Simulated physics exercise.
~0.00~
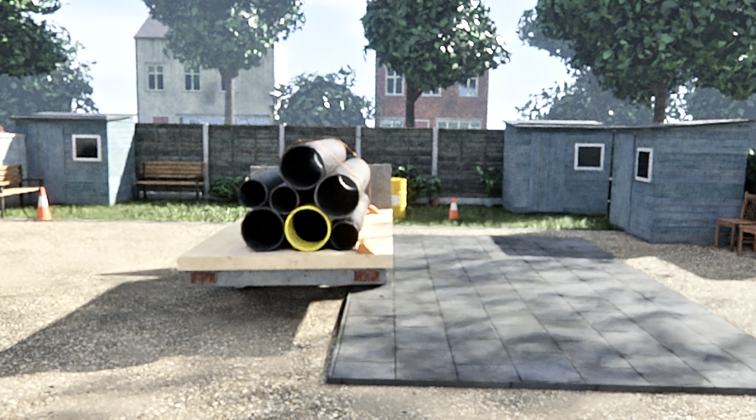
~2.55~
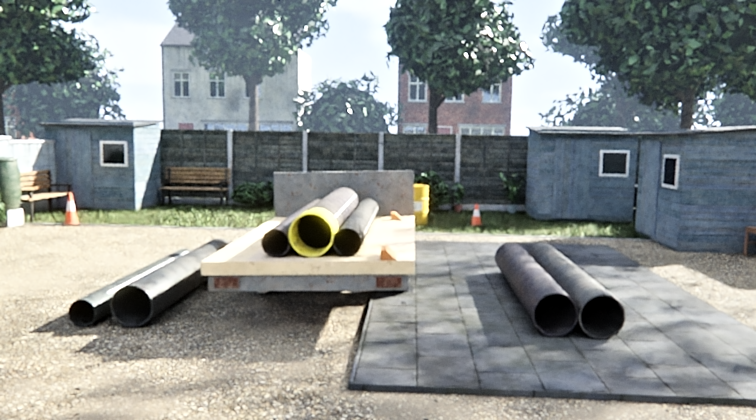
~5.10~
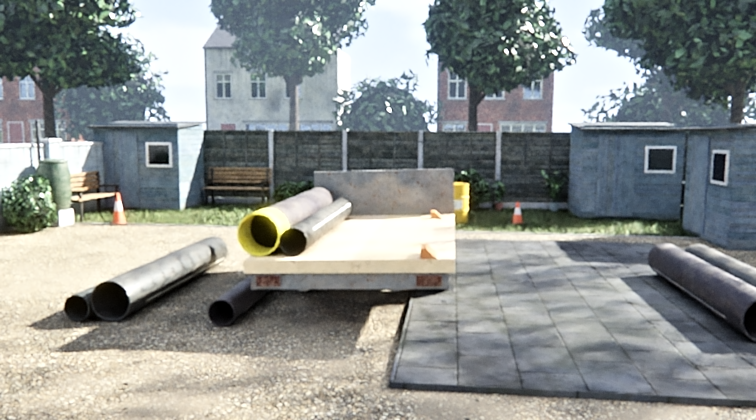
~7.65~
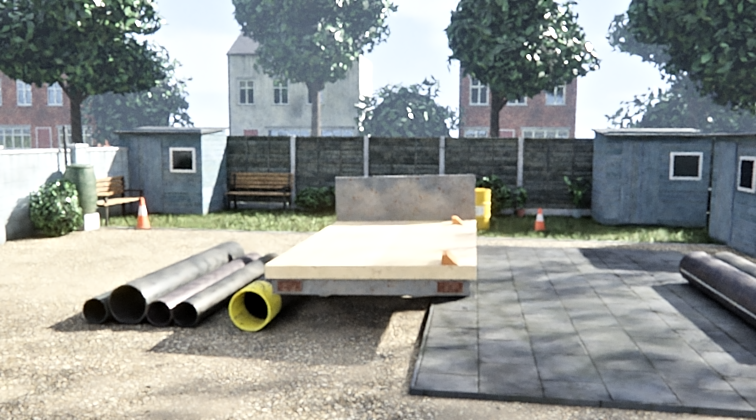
The clip shows a stack of dark pipes and one yellow-rimmed pipe on a low flat trailer in a gravel yard. The stack collapses, pipes roll off both sides, and the yellow one rolls left and drops off, ending on the ground beside the empty deck.
